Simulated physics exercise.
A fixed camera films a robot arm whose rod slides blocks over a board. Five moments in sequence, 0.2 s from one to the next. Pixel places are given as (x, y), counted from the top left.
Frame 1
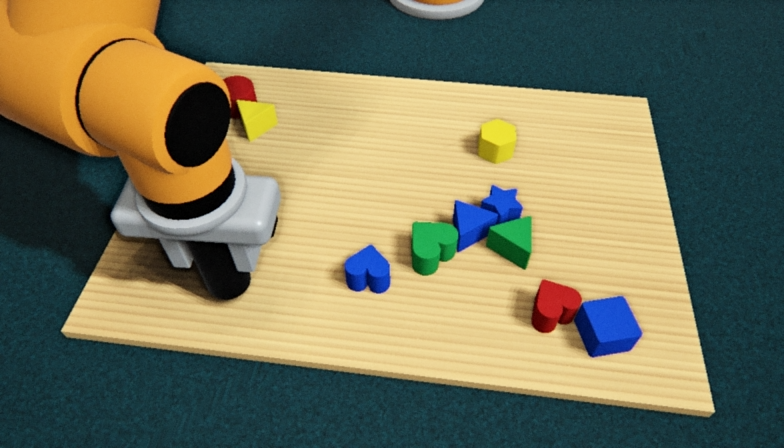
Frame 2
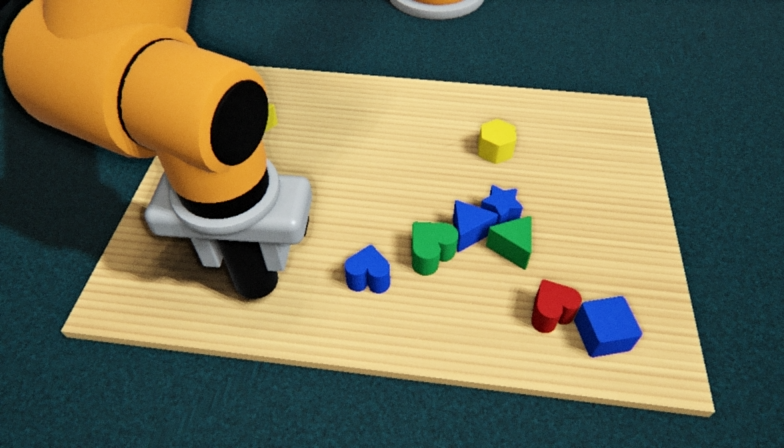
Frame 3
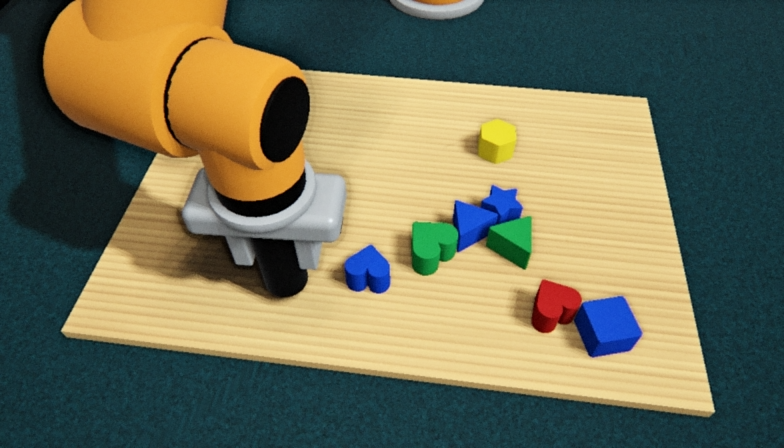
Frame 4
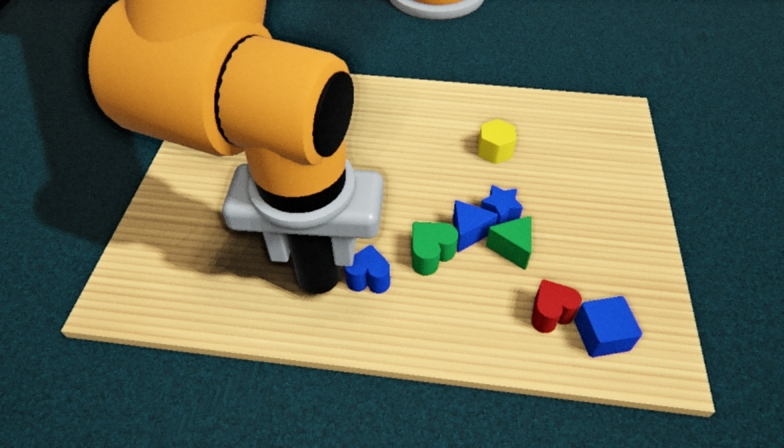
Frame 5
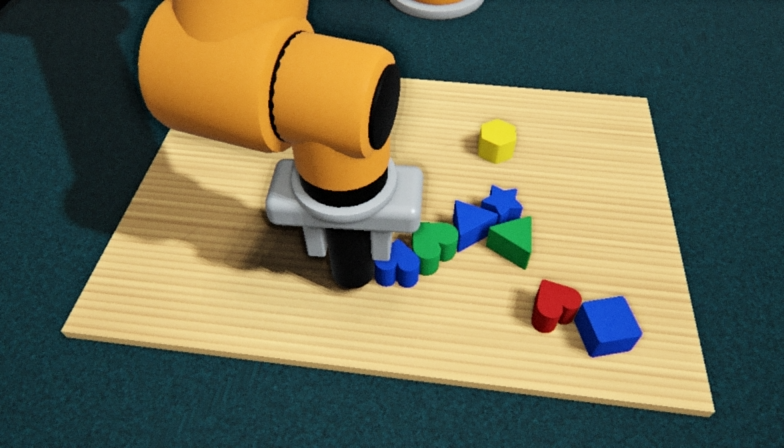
An orange robot arm moves right across a wooden board and pushes a blue heart-shaped block rightward.
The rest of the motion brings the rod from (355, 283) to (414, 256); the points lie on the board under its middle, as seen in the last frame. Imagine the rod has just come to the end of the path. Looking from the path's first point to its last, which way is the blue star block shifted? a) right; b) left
The correct letter is b.
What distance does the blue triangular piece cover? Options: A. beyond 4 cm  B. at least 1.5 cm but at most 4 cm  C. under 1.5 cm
The answer is A.
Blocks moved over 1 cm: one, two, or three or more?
That makes 3 blocks or more.
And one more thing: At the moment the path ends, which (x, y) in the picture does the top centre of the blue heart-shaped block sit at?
When the path ends, it will be at (459, 241).
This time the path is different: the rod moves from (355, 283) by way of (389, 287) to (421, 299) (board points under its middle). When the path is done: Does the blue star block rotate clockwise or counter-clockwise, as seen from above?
Watching from overhead, you'd notice the blue star block rotating counter-clockwise.
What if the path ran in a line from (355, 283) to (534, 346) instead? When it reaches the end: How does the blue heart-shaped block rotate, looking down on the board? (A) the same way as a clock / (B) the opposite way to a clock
Correct choice: B.
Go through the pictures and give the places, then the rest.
In the first frame, tip of the rod (230, 283), middles of tops, blue heart-shaped block (368, 262), green heart-shaped block (432, 237), blue triangular piece (471, 216), blue star block (503, 199).
In the second frame, rod (257, 282), nothing pushed.
In the third frame, rod (287, 281), nothing pushed.
In the fourth frame, rod (319, 277), nothing pushed.
In the fifth frame, rod (354, 273), blue heart-shaped block (397, 257), green heart-shaped block (432, 237), blue triangular piece (471, 216), blue star block (503, 199).
What follows on the original path. Halfway along, rod (385, 259); blue heart-shaped block (429, 252), turned 25° clockwise; green heart-shaped block (459, 234), turned 15° anticlockwise; blue triangular piece (491, 212), turned 15° anticlockwise; blue star block (512, 192), turned 30° anticlockwise.
At the end, rod (415, 245); blue heart-shaped block (459, 241), turned 35° clockwise; green heart-shaped block (491, 227); blue triangular piece (516, 205), turned 40° anticlockwise; blue star block (520, 180), turned 55° anticlockwise.
